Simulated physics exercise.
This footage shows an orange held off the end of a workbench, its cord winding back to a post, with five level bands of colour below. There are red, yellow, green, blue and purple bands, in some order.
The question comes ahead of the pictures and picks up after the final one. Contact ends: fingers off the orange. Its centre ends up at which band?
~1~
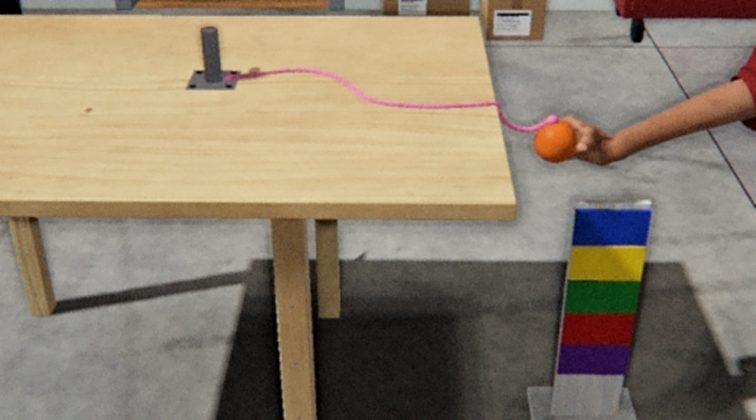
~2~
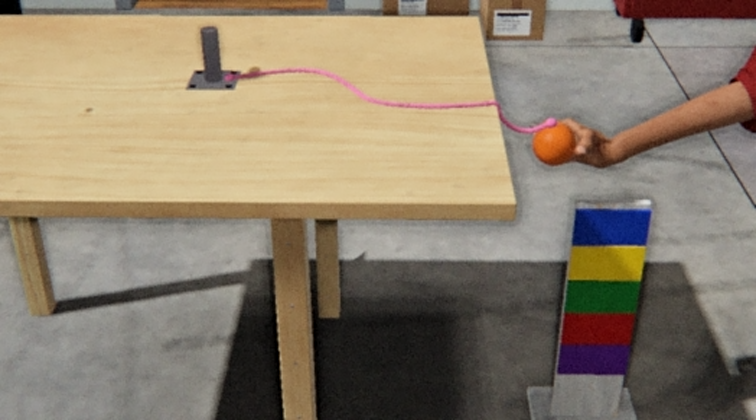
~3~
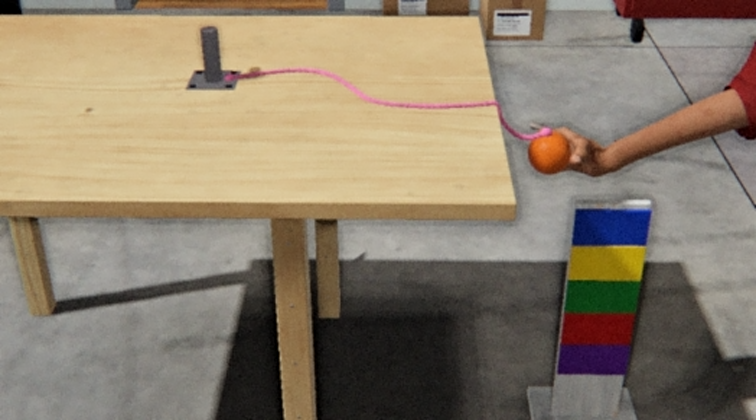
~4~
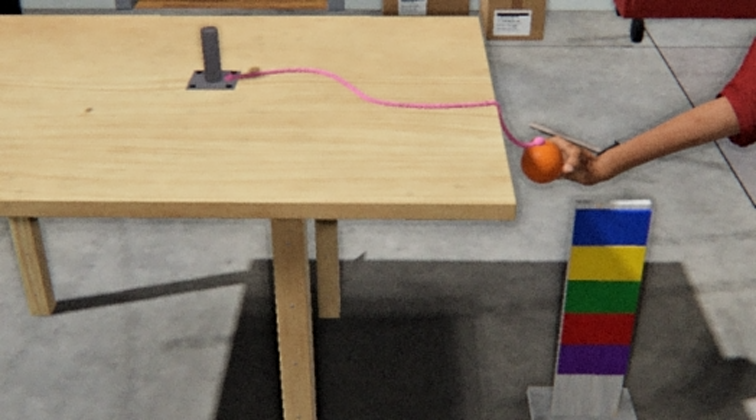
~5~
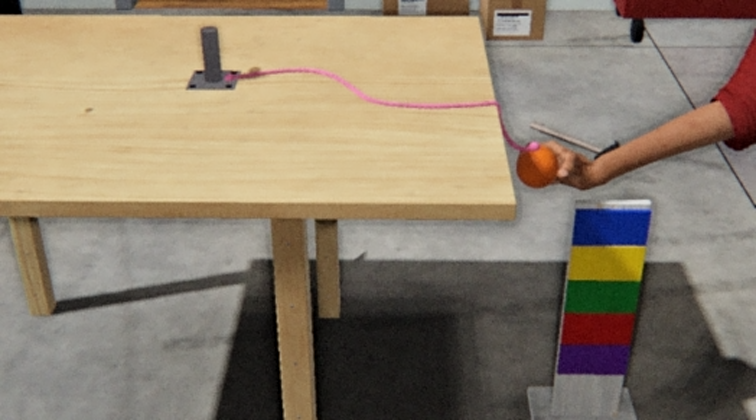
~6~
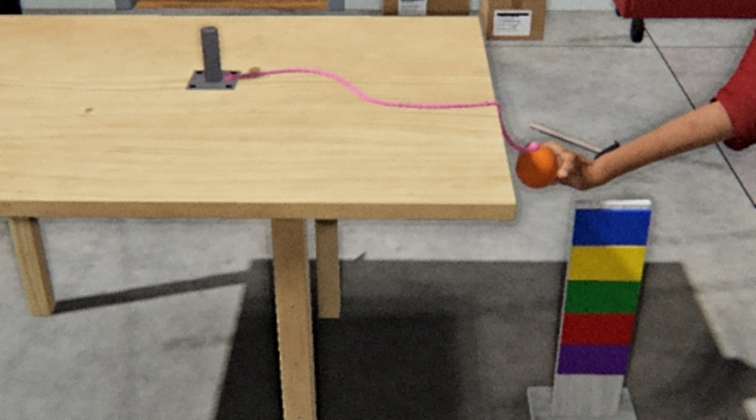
At the blue one.
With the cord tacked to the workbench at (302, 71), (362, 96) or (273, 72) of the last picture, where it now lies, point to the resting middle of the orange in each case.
Approximately (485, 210), (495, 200) and (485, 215) respectively.
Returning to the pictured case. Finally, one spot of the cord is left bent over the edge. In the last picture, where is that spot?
Near pixel (459, 106).
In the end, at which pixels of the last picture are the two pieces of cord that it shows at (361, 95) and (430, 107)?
Result - first point (394, 89), second point (470, 93).
Early on, orange near (487, 216); level with blue.
Midway, orange near (506, 216); level with blue.
Finally, orange near (485, 218); level with blue. At blue.
